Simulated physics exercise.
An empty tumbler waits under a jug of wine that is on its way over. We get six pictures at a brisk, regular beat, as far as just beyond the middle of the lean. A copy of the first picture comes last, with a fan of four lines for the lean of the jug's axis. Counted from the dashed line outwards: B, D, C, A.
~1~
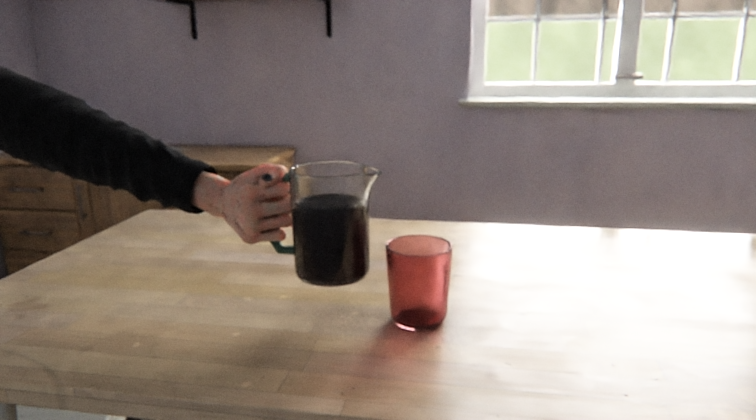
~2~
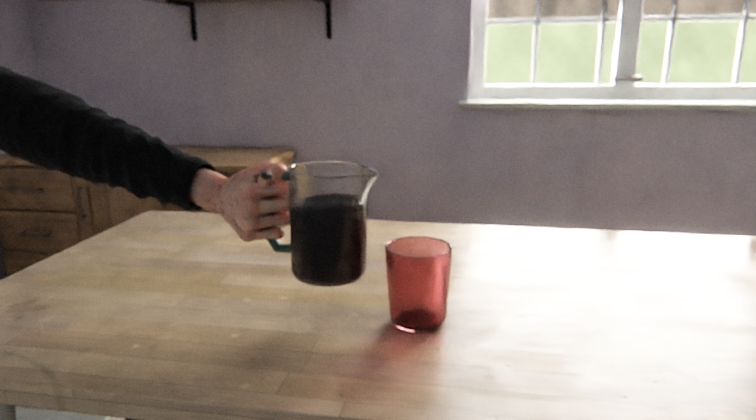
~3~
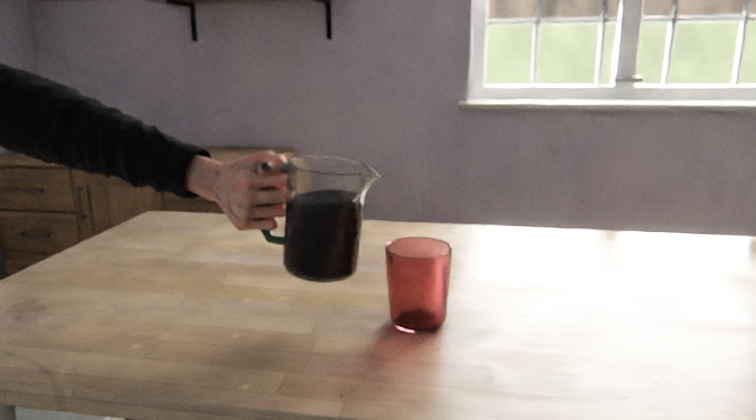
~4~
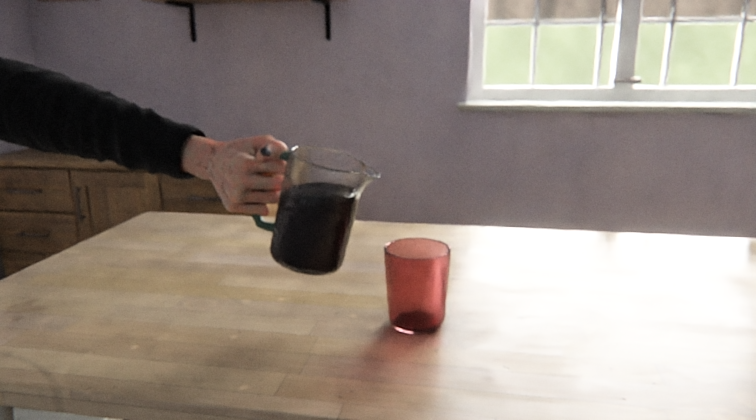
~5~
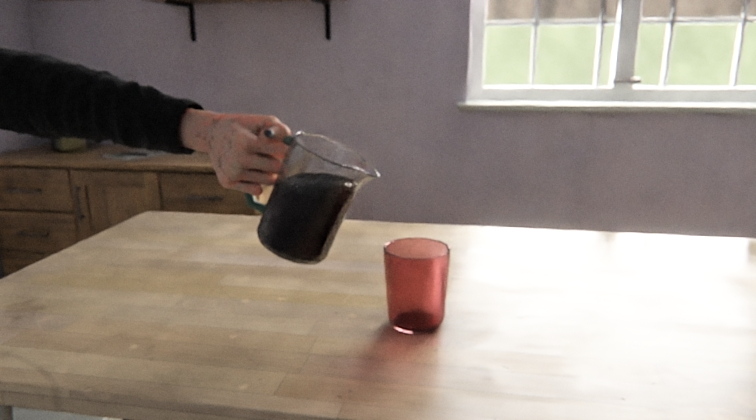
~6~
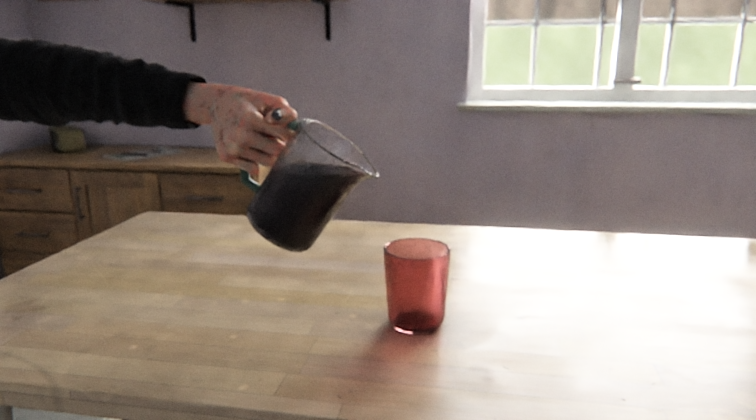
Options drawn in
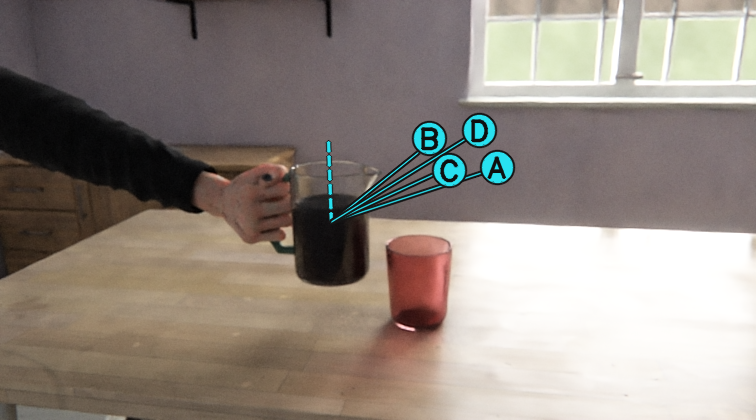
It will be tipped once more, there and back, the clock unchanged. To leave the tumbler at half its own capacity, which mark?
Line C does it best.
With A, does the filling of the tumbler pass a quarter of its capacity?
Yes.
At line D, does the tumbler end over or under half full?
Under.
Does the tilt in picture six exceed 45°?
No, it does not.
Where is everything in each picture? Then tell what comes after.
The first picture shows upright, lip at (380, 173); rim of the tumbler round (419, 244); nothing has left yet.
The second picture shows upright, lip at (380, 174); nothing has left yet.
The third picture shows tipped about 7°, lip at (379, 175); nothing has left yet.
The fourth picture shows tipped about 15°, lip at (378, 176); nothing has left yet.
The fifth picture shows tipped about 24°, lip at (377, 175); nothing has left yet.
The sixth picture shows tipped about 34°, lip at (376, 175); nothing has left yet.
In cyan, A at (481, 173); B at (418, 152); C at (432, 175); D at (465, 139).
Choosing A, the tumbler ends with about 67 % of what it can hold; 3 % of the wine is spilt.
Choosing B, the tumbler ends with about 16 % of what it can hold.
Choosing C, the tumbler ends with about 48 % of what it can hold.
Choosing D, the tumbler ends with about 30 % of what it can hold.
